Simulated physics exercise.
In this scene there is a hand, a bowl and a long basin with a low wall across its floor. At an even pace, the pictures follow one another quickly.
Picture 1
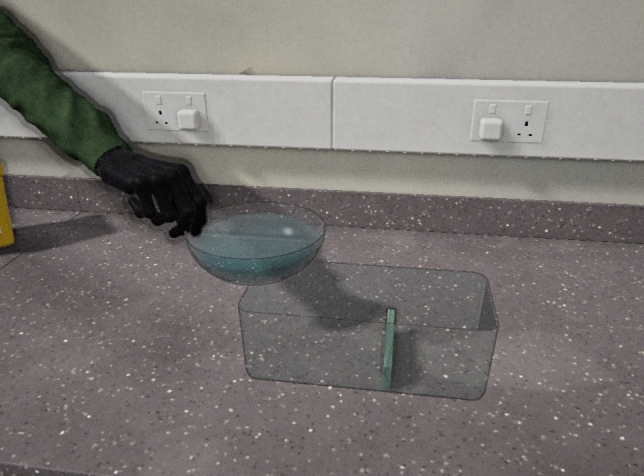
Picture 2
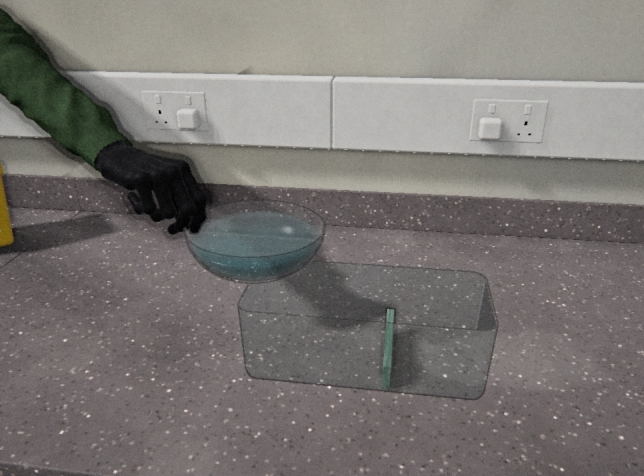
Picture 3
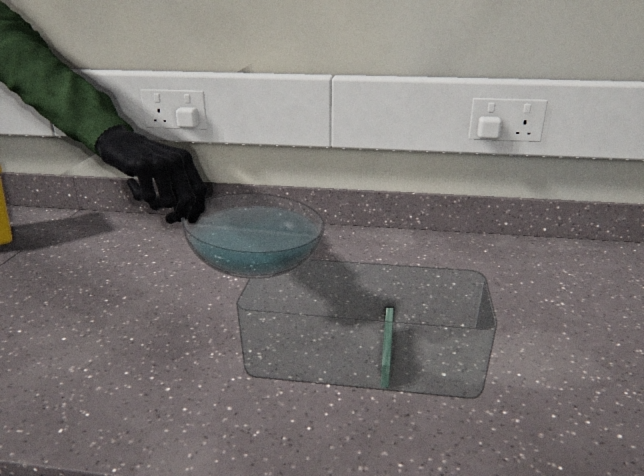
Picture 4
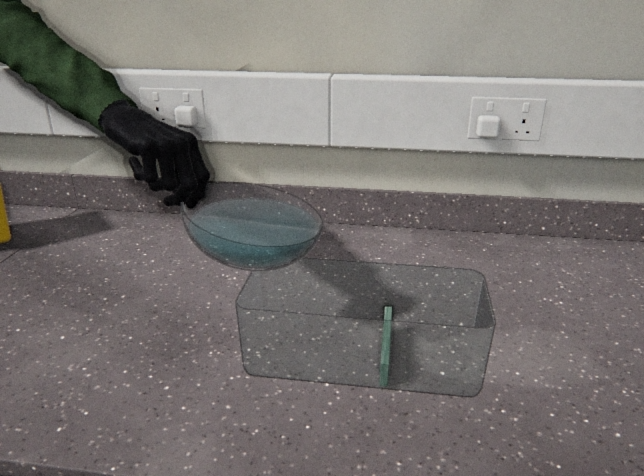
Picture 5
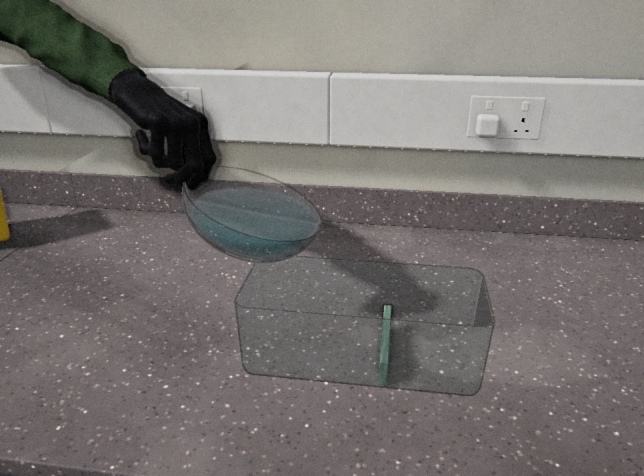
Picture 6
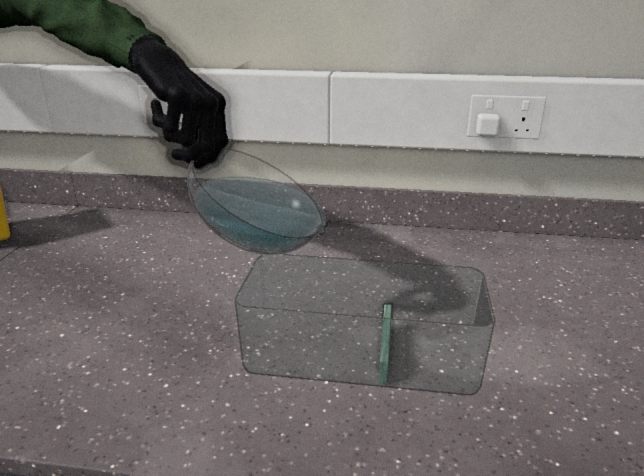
A black-gloved hand held a clear bowl of bluish liquid above the left side of a long see-through basin with a low green wall, then lifted the bowl's left side, tilting it rightward increasingly steeply.
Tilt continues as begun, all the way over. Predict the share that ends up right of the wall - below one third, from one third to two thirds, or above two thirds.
The share is from one third to two thirds.
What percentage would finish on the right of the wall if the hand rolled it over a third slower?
It comes to some 60 in a hundred.
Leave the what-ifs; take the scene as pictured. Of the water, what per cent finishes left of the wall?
That works out near 40 in every hundred.
A moment on, the bowl is tipped on its side and 14 per cent is still to pour, 10 is left of the wall and 13 right of it.
Next, the bowl is tipped on its side and 0 per cent is still to pour, 18 is left of the wall and 67 right of it.
Then the bowl is tipped on its side and 0 per cent is still to pour, 24 is left of the wall and 52 right of it.
Later the bowl is tipped on its side and 0 per cent is still to pour, 36 is left of the wall and 58 right of it.
At rest 38 per cent lies left of the wall, 56 right of it and 6 outside.
